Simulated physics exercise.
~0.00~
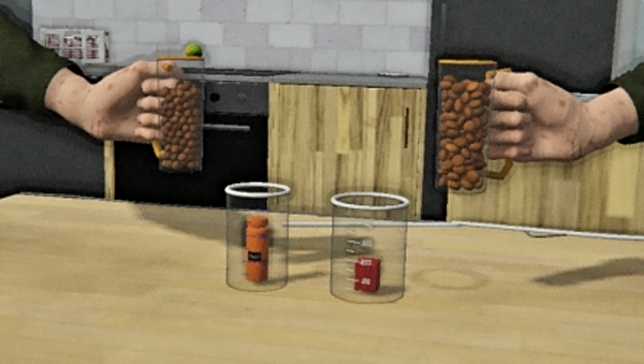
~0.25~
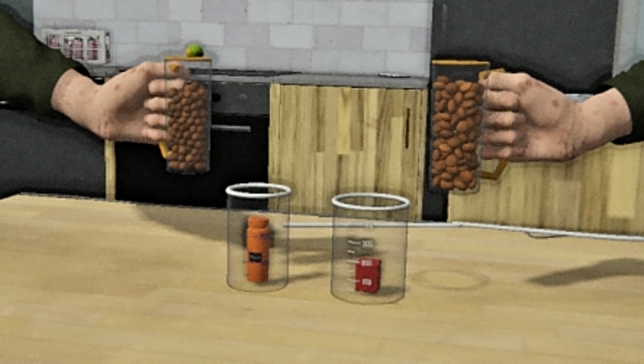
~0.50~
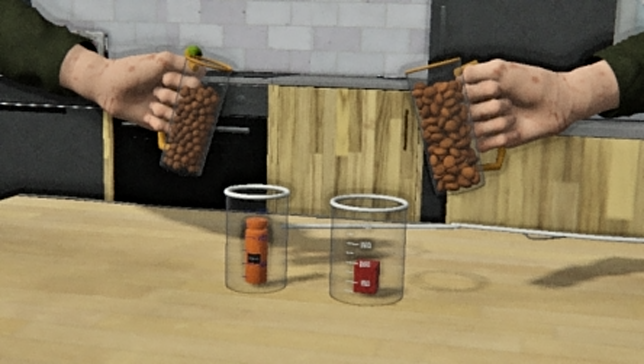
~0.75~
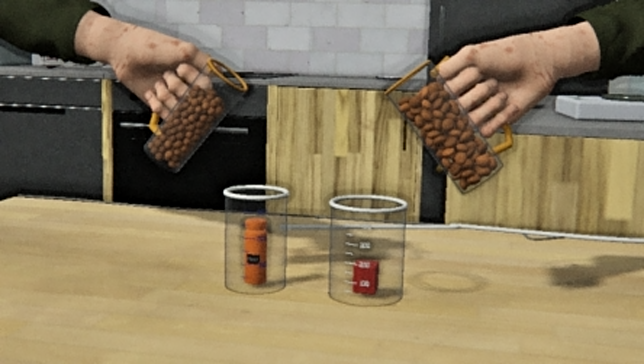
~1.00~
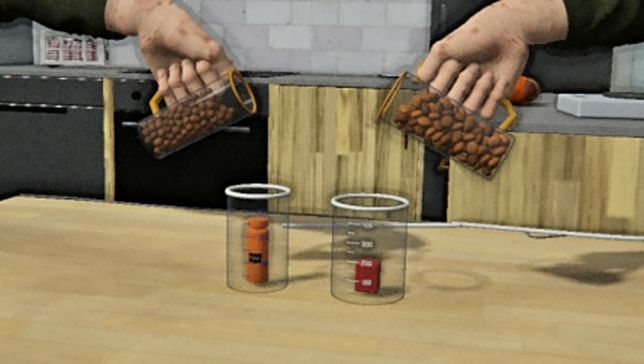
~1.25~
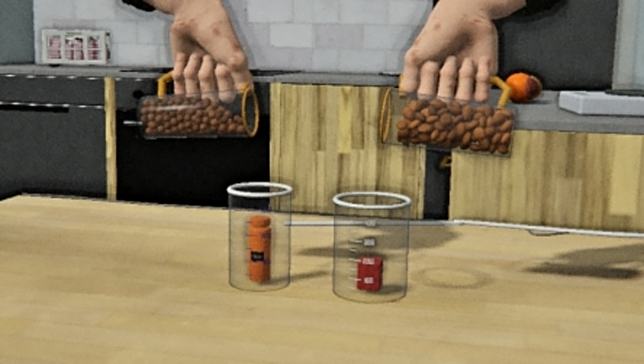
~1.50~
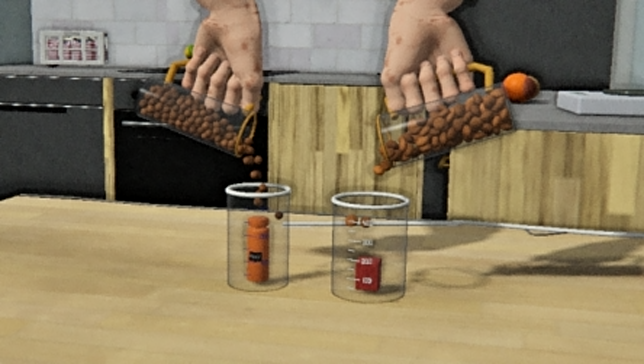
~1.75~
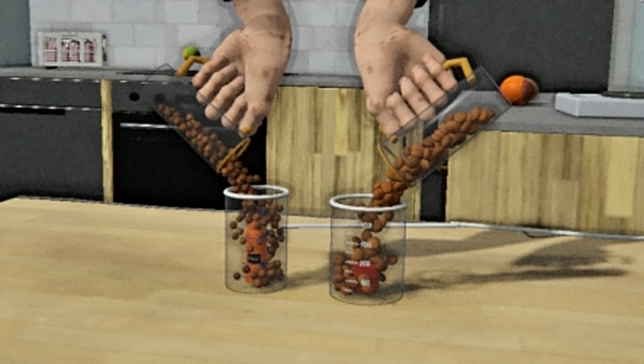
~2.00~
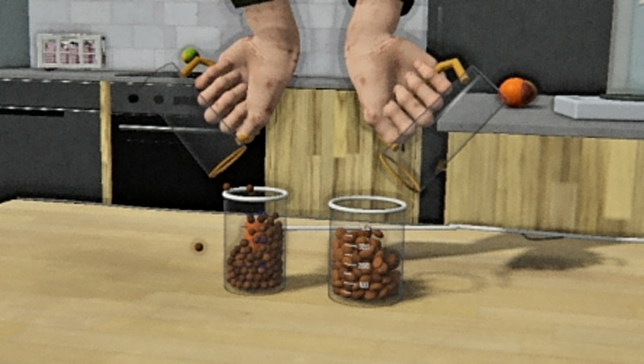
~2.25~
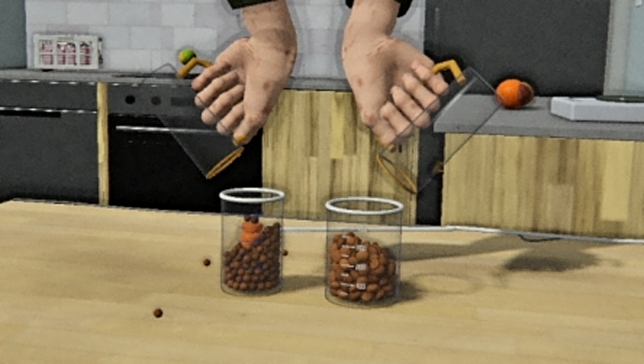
On a wooden kitchen table stand two clear beakers, the left holding an upright orange object and the right a smaller red one. Above them, two hands hold clear cups full of brown, nut-like pieces. The hands bring the cups inward and tip them onto their sides, then further over, until pieces start to drop. The pieces pour down around both objects until the cups hang upside down and empty. Both beakers end roughly two thirds full, with the orange object's top still showing, the red one buried, and a few stray pieces lying near the left beaker.
